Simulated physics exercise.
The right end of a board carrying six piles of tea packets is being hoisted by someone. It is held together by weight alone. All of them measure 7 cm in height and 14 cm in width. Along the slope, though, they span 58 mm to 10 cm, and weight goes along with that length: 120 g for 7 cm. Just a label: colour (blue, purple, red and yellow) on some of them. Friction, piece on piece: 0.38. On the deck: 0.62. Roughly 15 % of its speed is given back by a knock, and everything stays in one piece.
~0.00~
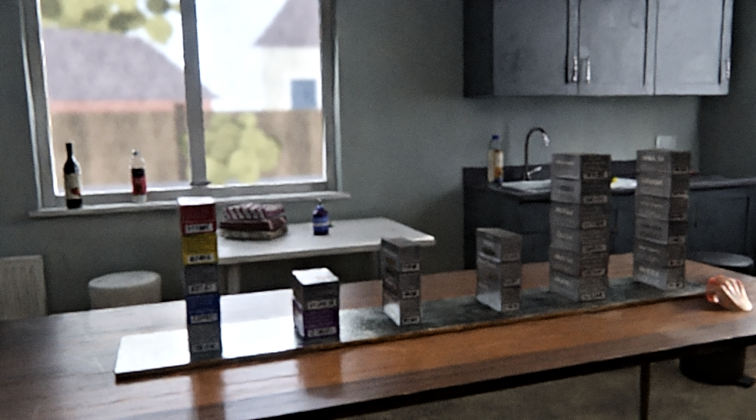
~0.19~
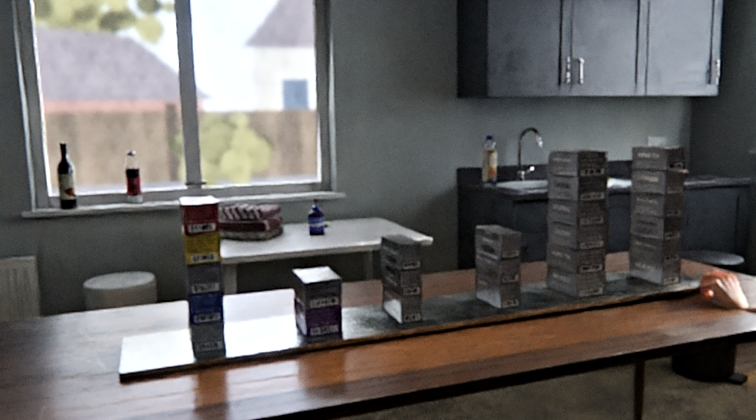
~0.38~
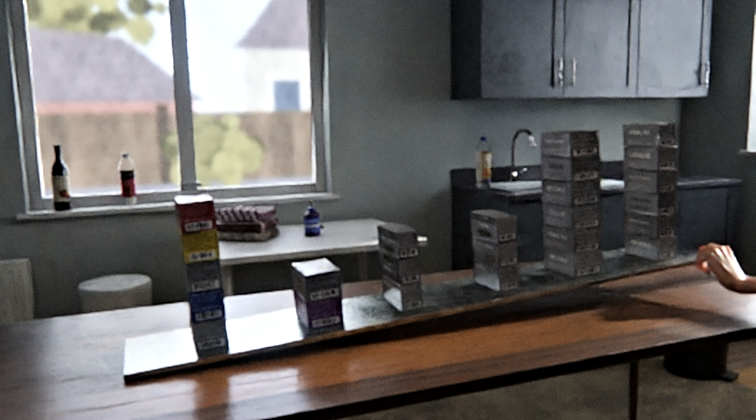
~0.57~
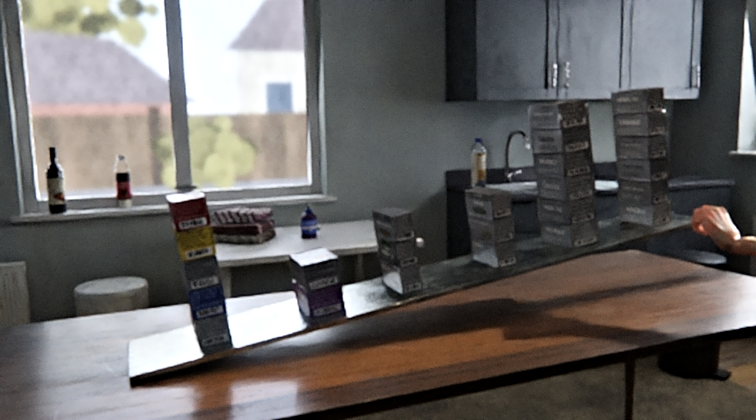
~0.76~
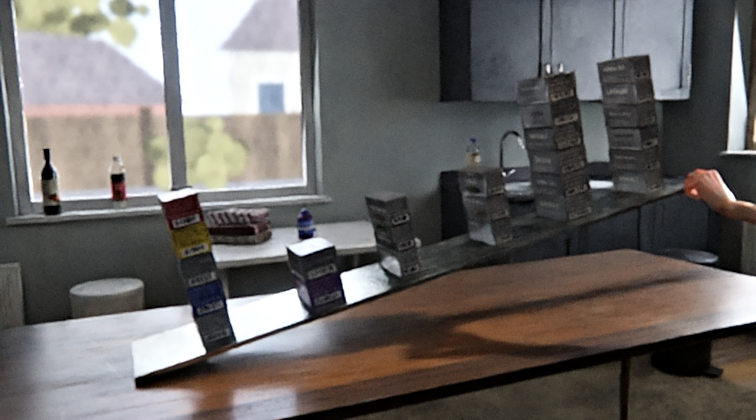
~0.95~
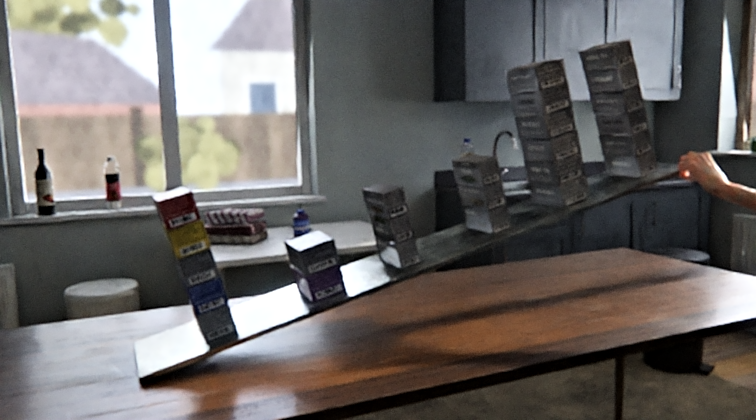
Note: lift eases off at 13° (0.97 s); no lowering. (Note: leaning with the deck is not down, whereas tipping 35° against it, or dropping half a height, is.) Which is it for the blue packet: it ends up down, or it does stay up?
The blue packet ends up down.
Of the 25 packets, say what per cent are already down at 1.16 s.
It's 0 percent at that point.
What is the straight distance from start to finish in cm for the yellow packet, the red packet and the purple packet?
Displacements: Yellow = 38, red = 48, purple = 12 (cm).
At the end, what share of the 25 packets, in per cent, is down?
My estimate is roughly 95 per cent.
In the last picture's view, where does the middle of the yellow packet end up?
Its centre ends up near pixel (63, 360) in the last picture.
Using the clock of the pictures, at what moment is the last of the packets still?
At roughly 3.0 s.
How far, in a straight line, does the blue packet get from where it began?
It finishes around 17 cm from its starting point.
After 1.16 s, slope 13°; none of the 25 packets down, 17 disturbed; blue packet leaning 7°; red packet leaning 7°.
After 1.36 s, slope 13°; 8 of the 25 packets down; blue packet leaning 26°; red packet leaning 26°.
After 1.60 s, slope 13°; 20 of the 25 packets down; blue packet on its side; red packet on its side.
After 2.00 s, slope 13°; 24 of the 25 packets down; blue packet on its side; red packet on its side.
At rest (3.2 s), slope 13°; 24 of the 25 packets down; blue packet on its side; yellow packet on its side; red packet on its side. As the last picture would show them, middles, blue packet near (144, 339), yellow packet near (63, 360).
